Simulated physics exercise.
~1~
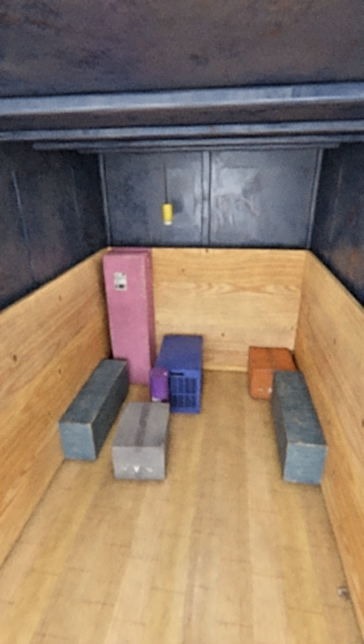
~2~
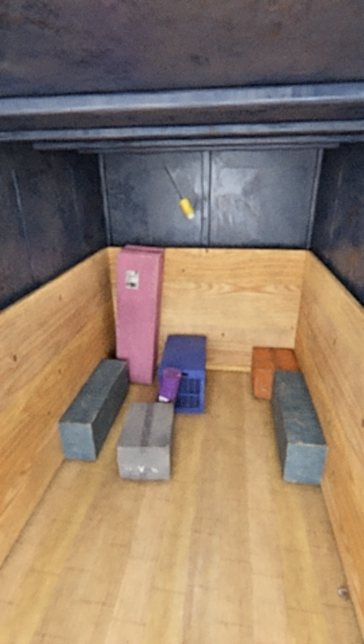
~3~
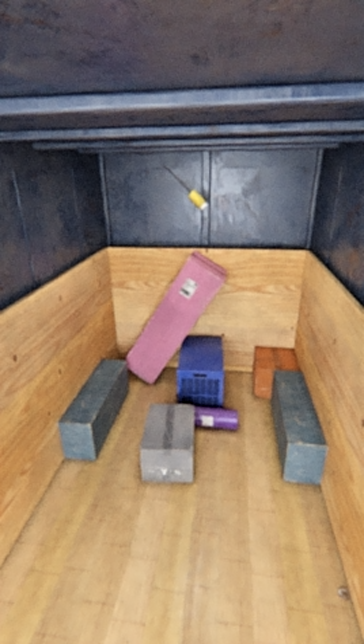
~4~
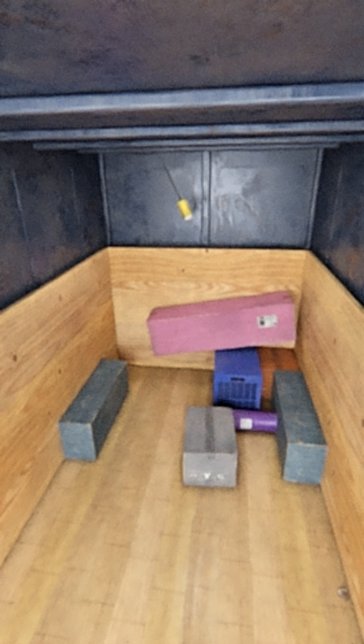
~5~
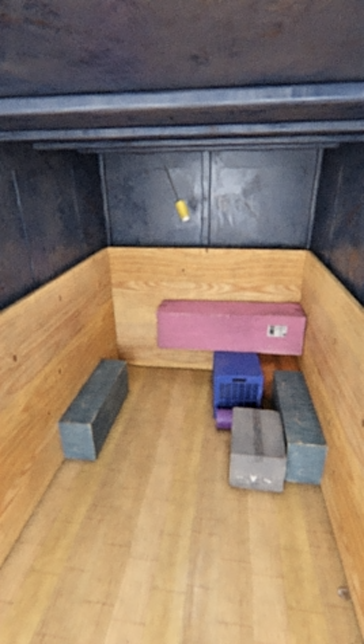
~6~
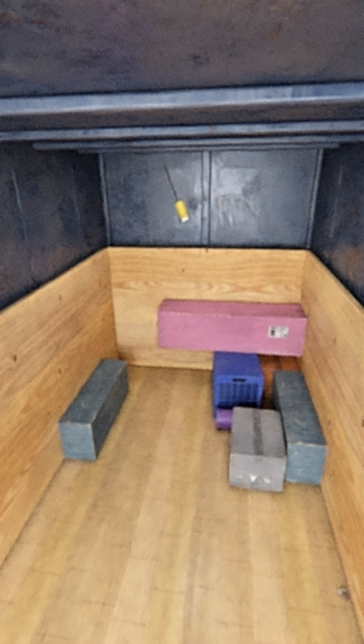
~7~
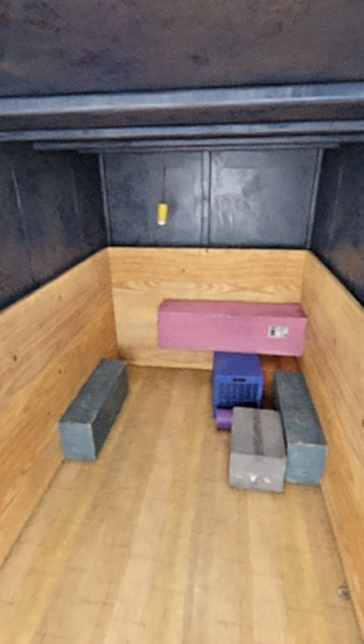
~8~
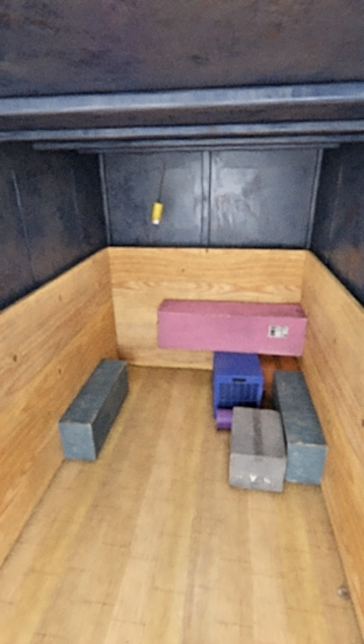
Load bay of a van, pink box and purple canister toppling as blue chest and grey box slide right, all settling there.
